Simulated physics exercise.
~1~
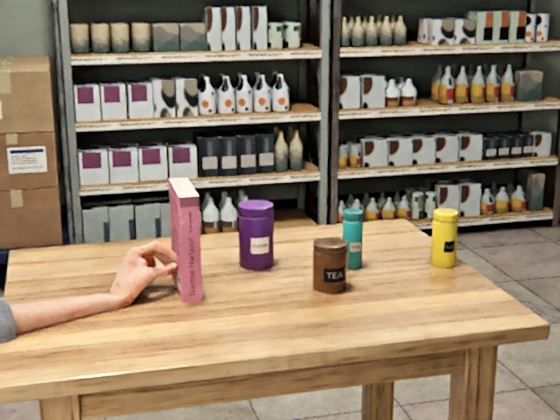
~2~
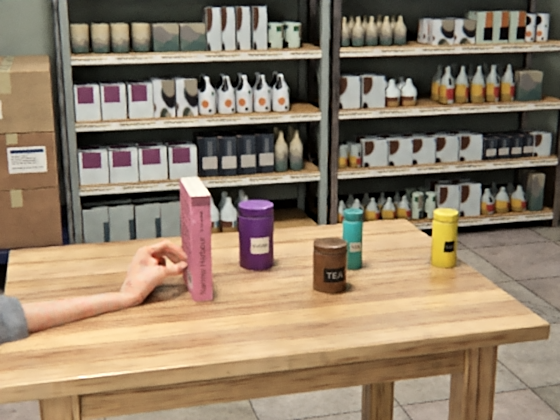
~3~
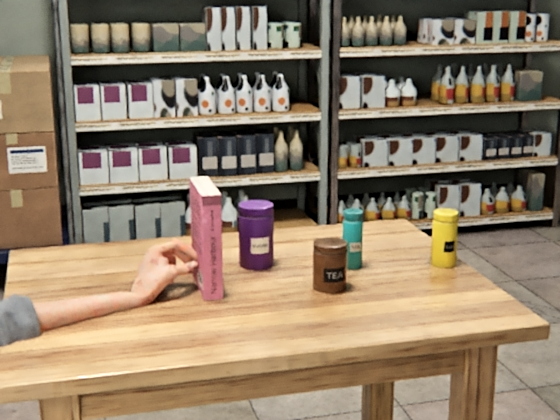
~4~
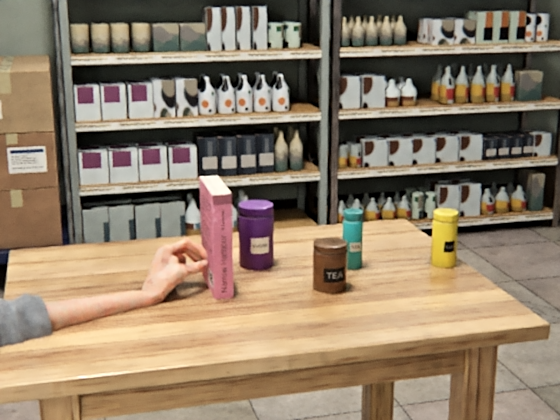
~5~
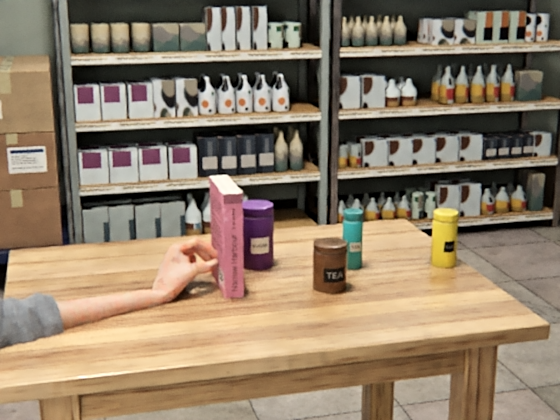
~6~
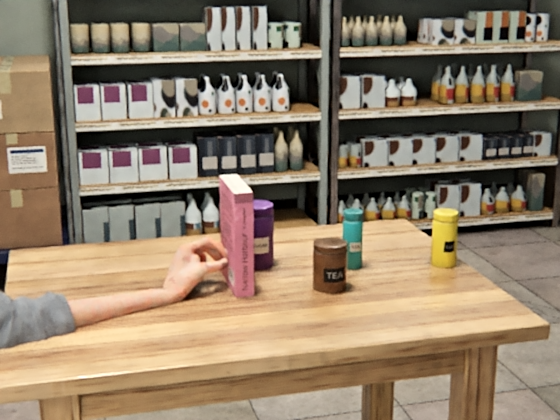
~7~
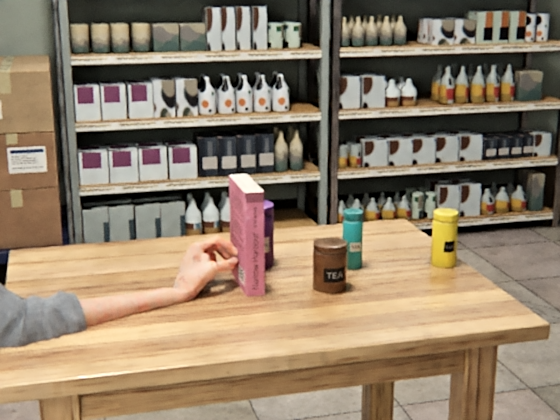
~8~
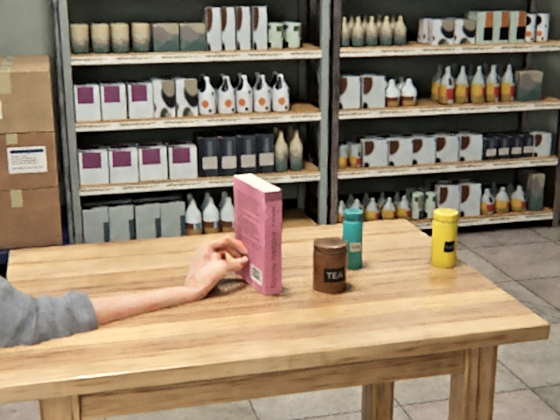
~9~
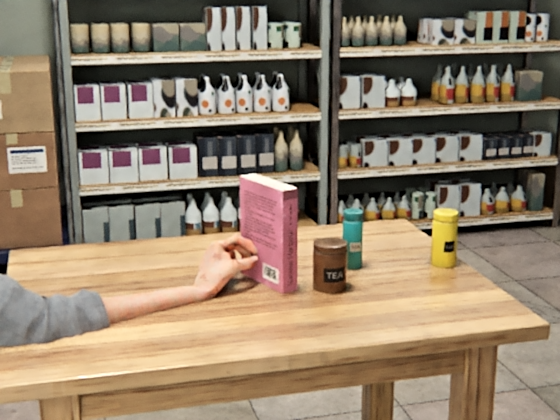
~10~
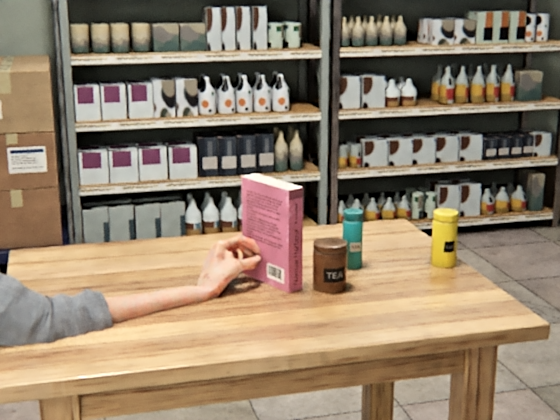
A pink book stands upright near the left of a pale wooden table, seen from slightly above in a room lined with stocked shelves and cardboard boxes. To its right are a purple jar, a brown jar labelled as tea, a turquoise shaker and a yellow shaker. A hand reaching in from the left pushes the book slowly to the right. The book slides along upright, turning to show more of its cover and gradually hiding the purple jar. The hand stops with the book still standing just left of the brown jar, while the visible containers remain in place.
